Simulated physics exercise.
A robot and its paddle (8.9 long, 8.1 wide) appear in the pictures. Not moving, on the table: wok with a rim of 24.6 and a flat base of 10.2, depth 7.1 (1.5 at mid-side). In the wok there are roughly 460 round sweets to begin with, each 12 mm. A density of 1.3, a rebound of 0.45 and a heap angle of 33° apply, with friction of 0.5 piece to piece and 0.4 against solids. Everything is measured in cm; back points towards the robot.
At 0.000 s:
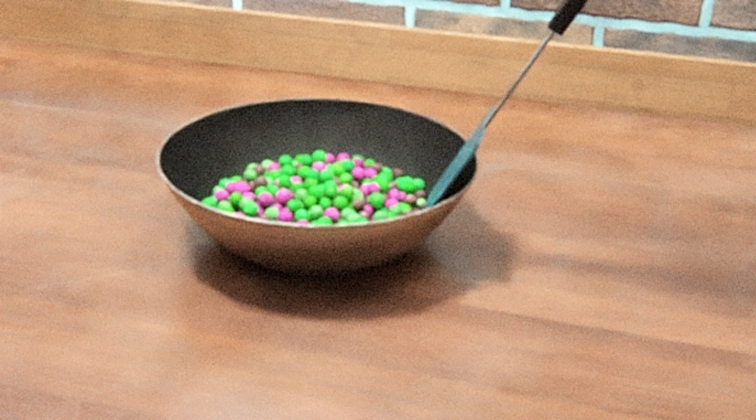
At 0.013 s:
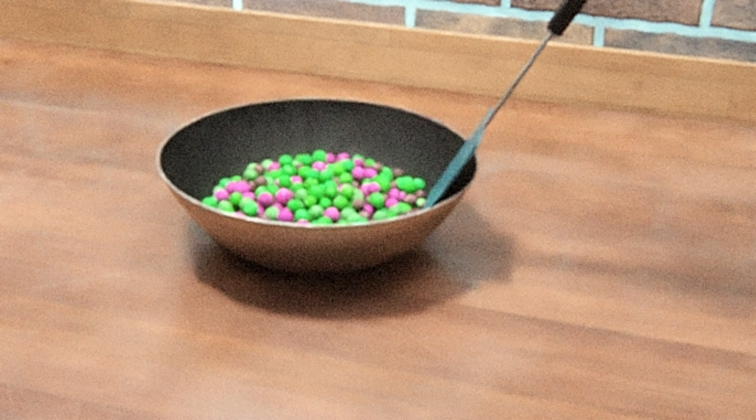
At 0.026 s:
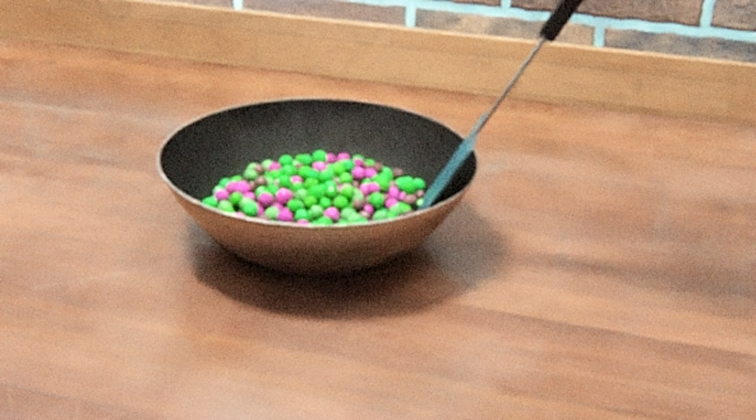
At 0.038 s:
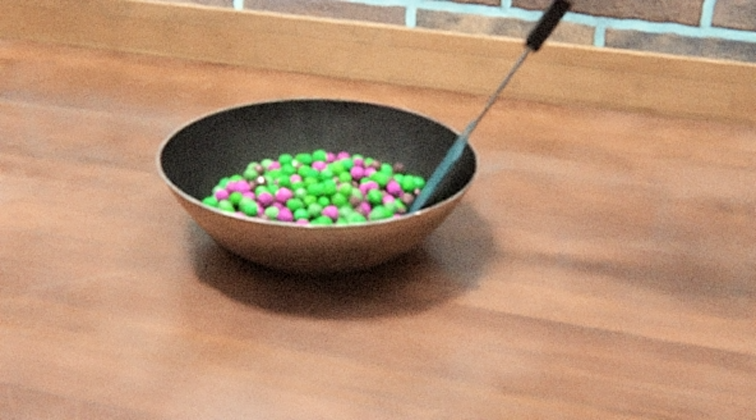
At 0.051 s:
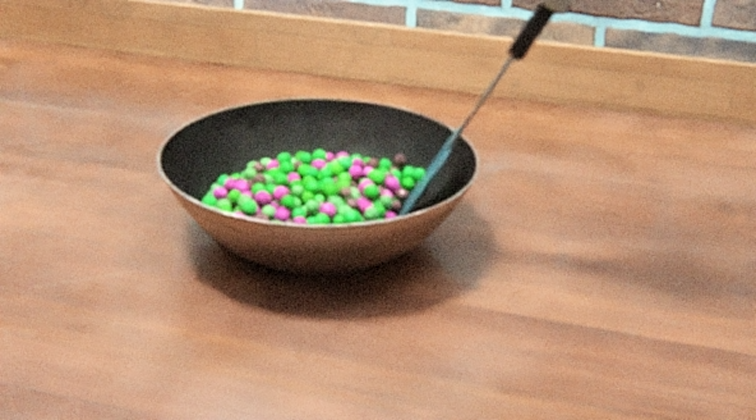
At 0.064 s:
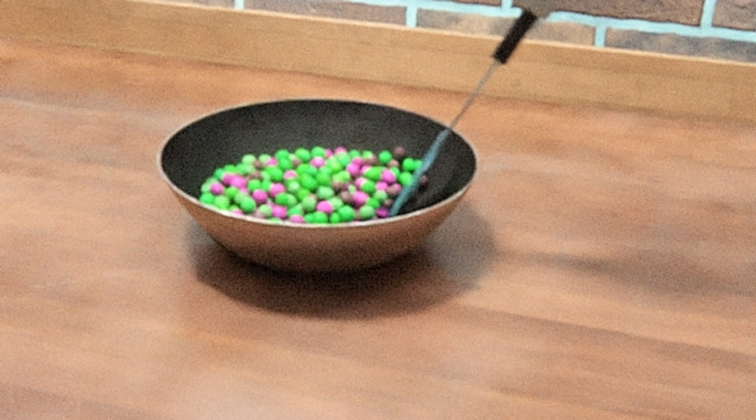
On a brown wooden counter, seen from slightly above with a wooden edge and brick wall behind, the camera stays still. A dark-lined wok with a brownish outside sits left of centre, holding small round green, pink and brownish sweets, with a blue-grey paddle on a thin, dark-gripped handle leaning in at its right. The paddle barely moves at first, then slides left through the sweets, pushing nearby ones slightly leftward.
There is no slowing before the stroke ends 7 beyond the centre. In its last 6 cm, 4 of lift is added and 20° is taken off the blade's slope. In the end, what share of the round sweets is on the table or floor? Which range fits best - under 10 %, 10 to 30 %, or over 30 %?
The range that fits: 10 to 30 %.
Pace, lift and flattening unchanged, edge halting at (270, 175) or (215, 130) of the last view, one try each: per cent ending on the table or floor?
Close to 0 and close to 40 per cent, respectively.
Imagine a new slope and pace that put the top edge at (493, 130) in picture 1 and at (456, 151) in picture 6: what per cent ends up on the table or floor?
15 per cent.
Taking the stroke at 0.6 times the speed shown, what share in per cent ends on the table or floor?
Estimate: Approx. 5 %.
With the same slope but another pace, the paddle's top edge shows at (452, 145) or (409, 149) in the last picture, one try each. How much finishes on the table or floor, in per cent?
About 10 and 40 percent.
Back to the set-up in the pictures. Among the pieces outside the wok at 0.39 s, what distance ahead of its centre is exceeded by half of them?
16 cm.
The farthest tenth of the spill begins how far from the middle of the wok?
Radial distance: Approx. 35 cm.
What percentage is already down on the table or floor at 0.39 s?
My estimate is roughly 5 %.
After 0.11 s, sloping 62°, highest piece 6 above the table; 457 in the wok.
After 0.16 s, sloping 54°, highest piece 7 above the table; 457 in the wok.
After 0.39 s, sloping 42°, highest piece 14 above the table; 365 in the wok, 26 on the table or floor, 66 on the blade or in flight.
After 1.44 s, sloping 42°, highest piece 7 above the table; 361 in the wok, 96 on the table or floor.
In the end, 361 in the wok, 96 on the table or floor. That is 21 % on the table or floor.
